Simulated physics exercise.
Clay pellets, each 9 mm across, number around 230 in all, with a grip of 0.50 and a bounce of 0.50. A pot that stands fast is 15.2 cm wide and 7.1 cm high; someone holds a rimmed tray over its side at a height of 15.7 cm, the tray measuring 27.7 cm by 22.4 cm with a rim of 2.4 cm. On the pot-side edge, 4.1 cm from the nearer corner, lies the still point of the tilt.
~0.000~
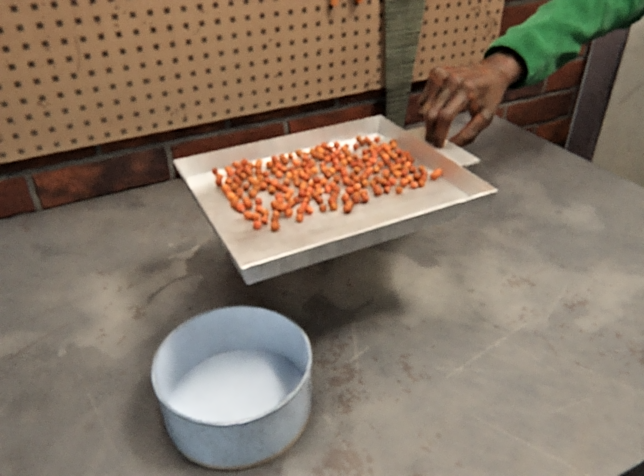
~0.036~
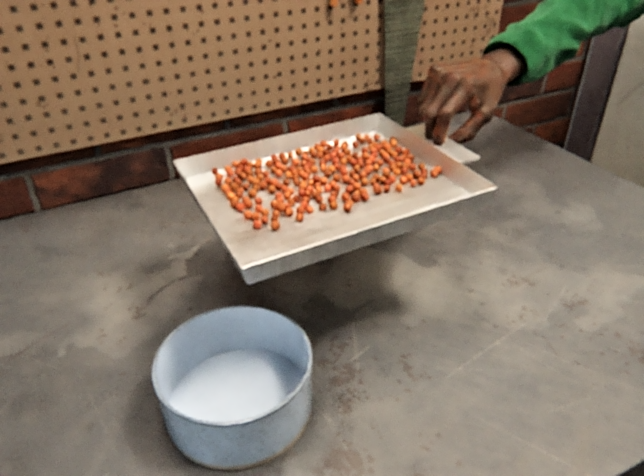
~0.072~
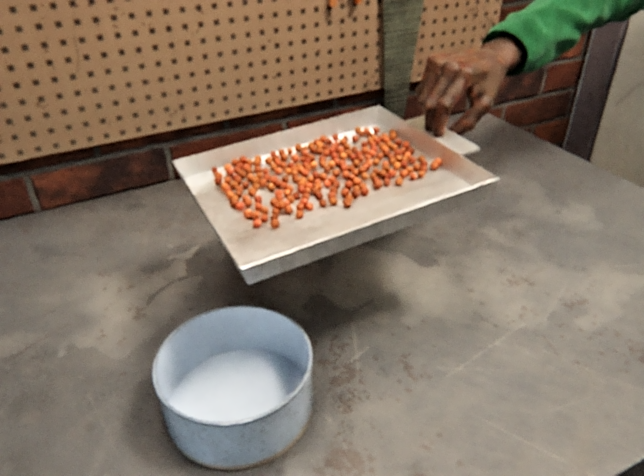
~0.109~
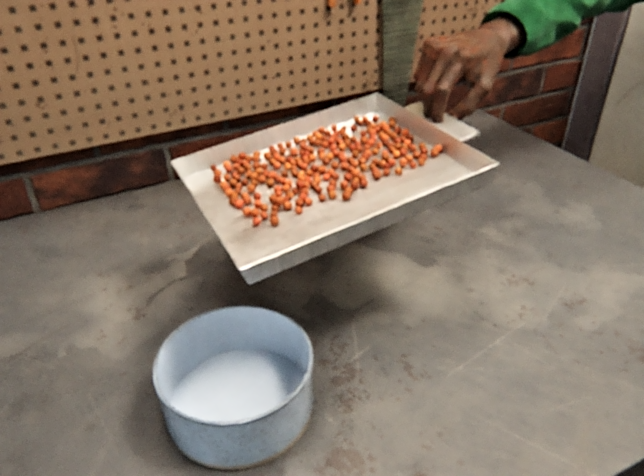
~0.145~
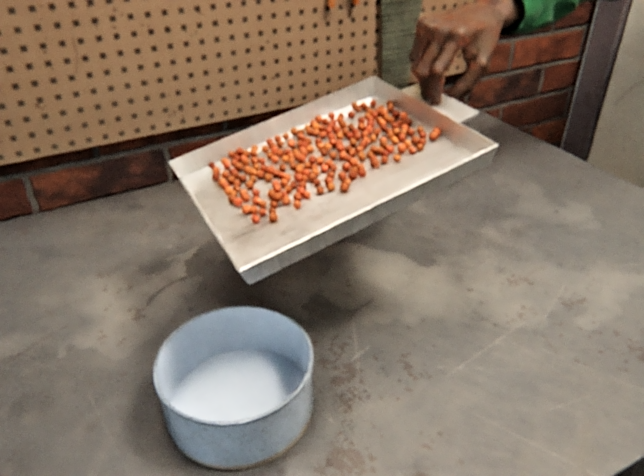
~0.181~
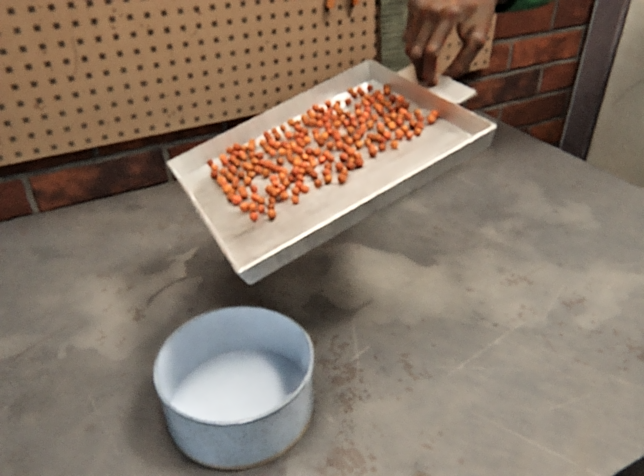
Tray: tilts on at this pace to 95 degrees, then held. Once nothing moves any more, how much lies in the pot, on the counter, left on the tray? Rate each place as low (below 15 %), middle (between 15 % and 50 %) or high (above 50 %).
Ratings: Pot middle; counter high; left on the tray low.
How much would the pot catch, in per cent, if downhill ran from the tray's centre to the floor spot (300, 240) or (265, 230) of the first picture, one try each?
That would be close to 95 per cent, then close to 75 per cent.
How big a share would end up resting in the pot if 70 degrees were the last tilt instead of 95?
Estimated share: About 10 %.
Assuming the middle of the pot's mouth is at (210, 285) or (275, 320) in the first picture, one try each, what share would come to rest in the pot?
Estimates: 30 in a hundred and 0 in a hundred.
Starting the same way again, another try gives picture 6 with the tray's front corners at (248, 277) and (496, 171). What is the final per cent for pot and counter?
Pot: 70, counter: 30.
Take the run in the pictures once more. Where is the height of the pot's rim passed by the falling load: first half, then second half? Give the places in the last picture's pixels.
(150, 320) first, (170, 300) later, roughly.
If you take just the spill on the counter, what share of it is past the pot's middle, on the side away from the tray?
Share: Around 100 %.
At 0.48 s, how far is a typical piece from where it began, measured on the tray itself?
By then it sits near 7 cm from where it began.
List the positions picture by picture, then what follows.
The first frame shows tray tilt 0 degrees, front corners at (245, 263) and (490, 189); middle of the pieces at (328, 175); pot at (233, 358).
The second frame shows tray tilt 1 degrees, front corners at (245, 263) and (490, 186); middle of the pieces at (328, 174).
The third frame shows tray tilt 3 degrees, front corners at (245, 263) and (491, 177); middle of the pieces at (327, 169).
The fourth frame shows tray tilt 7 degrees, front corners at (244, 264) and (491, 163), lowest corner left front; middle of the pieces at (326, 162).
The fifth frame shows tray tilt 11 degrees, front corners at (242, 265) and (490, 145), lowest corner left front; middle of the pieces at (324, 152).
The sixth frame shows tray tilt 16 degrees, front corners at (241, 266) and (488, 126), lowest corner left front; middle of the pieces at (321, 143); pot at (235, 357). The tray's pace is about 130 degrees a second.
After 0.48 s, tilt 56 degrees; the tray holds 100 %, the pot 0 %.
After 0.67 s, tilt 81 degrees; the tray holds 80 %, the pot 0 %.
After 0.99 s, tilt 95 degrees; the tray holds 15 %, the pot 20 %.
By 1.8 s all is still; pot 25 %, counter 75 %, tray 0 %.
